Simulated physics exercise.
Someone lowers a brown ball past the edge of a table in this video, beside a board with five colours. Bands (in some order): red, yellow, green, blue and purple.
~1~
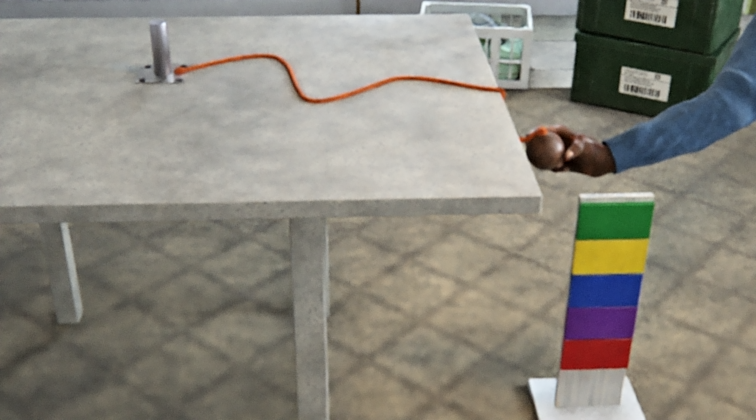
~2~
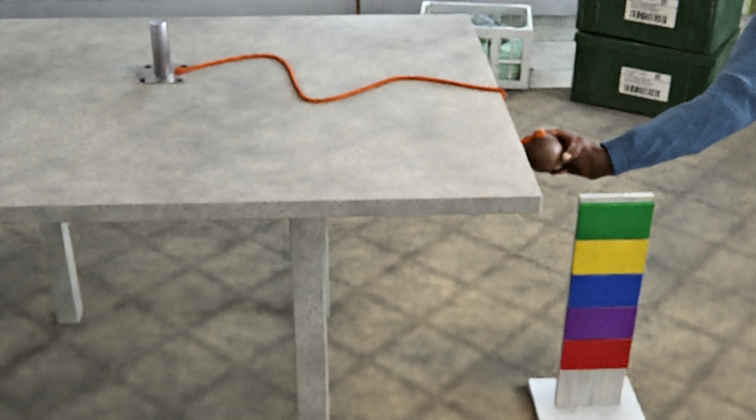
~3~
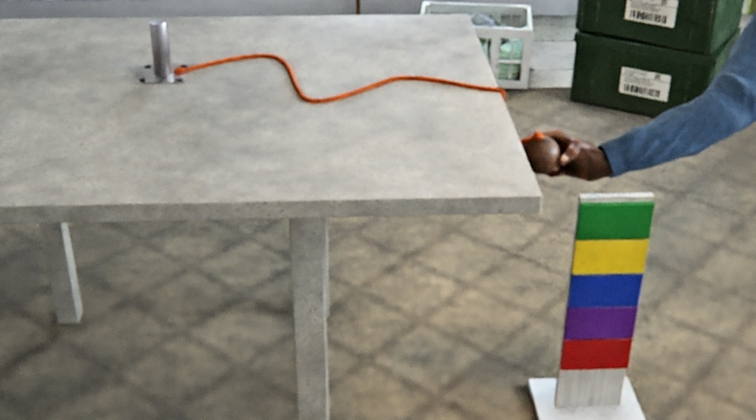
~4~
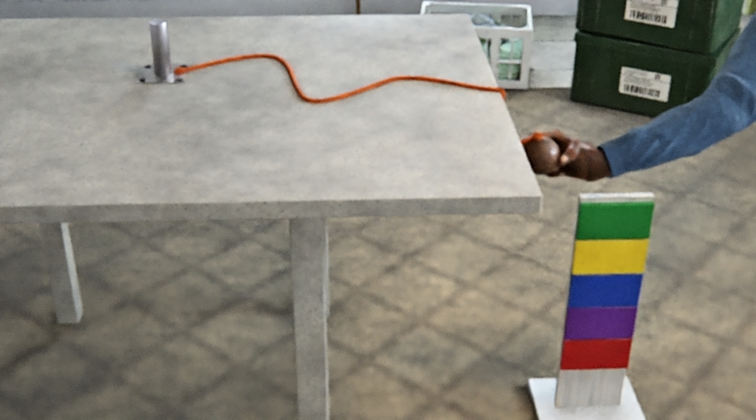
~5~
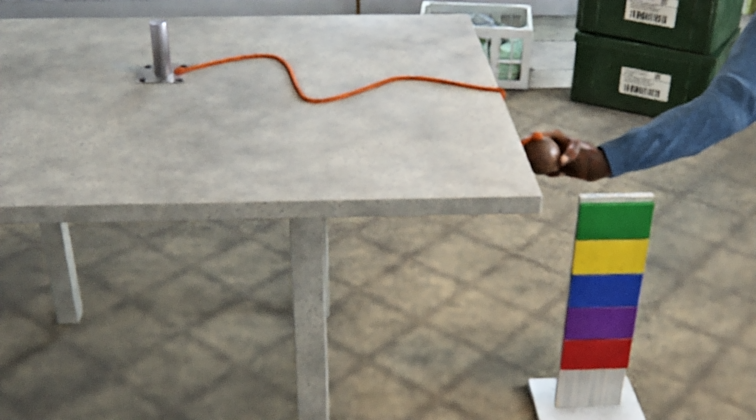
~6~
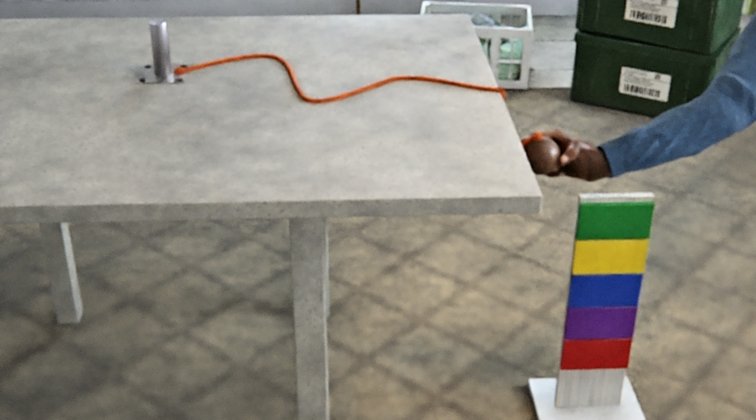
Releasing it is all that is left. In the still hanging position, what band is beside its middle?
Its centre hangs level with the blue band.
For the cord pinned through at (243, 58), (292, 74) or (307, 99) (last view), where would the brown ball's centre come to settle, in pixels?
Per try (px, approx.): (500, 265); (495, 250); (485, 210).
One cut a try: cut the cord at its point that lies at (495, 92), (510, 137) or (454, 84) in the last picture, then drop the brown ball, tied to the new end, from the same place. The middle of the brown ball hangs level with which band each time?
So you'd see green first, yellow second, and for the last: Higher than all five.
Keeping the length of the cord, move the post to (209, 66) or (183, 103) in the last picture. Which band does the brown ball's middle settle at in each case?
First try: Purple; second try: Purple.
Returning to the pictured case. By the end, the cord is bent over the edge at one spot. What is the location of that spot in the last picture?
Roughly (388, 81).
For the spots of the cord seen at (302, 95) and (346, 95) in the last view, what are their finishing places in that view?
About (392, 83), and the other about (448, 86).
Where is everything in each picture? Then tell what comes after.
In the first picture, brown ball (545, 151); green (616, 223); yellow (611, 258); blue (606, 292); purple (601, 324); red (597, 355).
In the second picture, brown ball (543, 153); cord through (217, 63) (288, 67) (314, 101) (388, 81) (479, 88).
In the third picture, brown ball (541, 155).
In the fourth picture, brown ball (540, 156); cord through (217, 63) (288, 67) (314, 101) (388, 81) (479, 88).
In the fifth picture, brown ball (540, 156).
In the sixth picture, brown ball (540, 156); cord through (217, 63) (288, 67) (314, 101) (388, 81) (479, 88).
Soon after, ball near (493, 271); level with blue.
After that, ball near (488, 278); level with blue.
In the end, ball near (492, 282); level with blue. At blue.
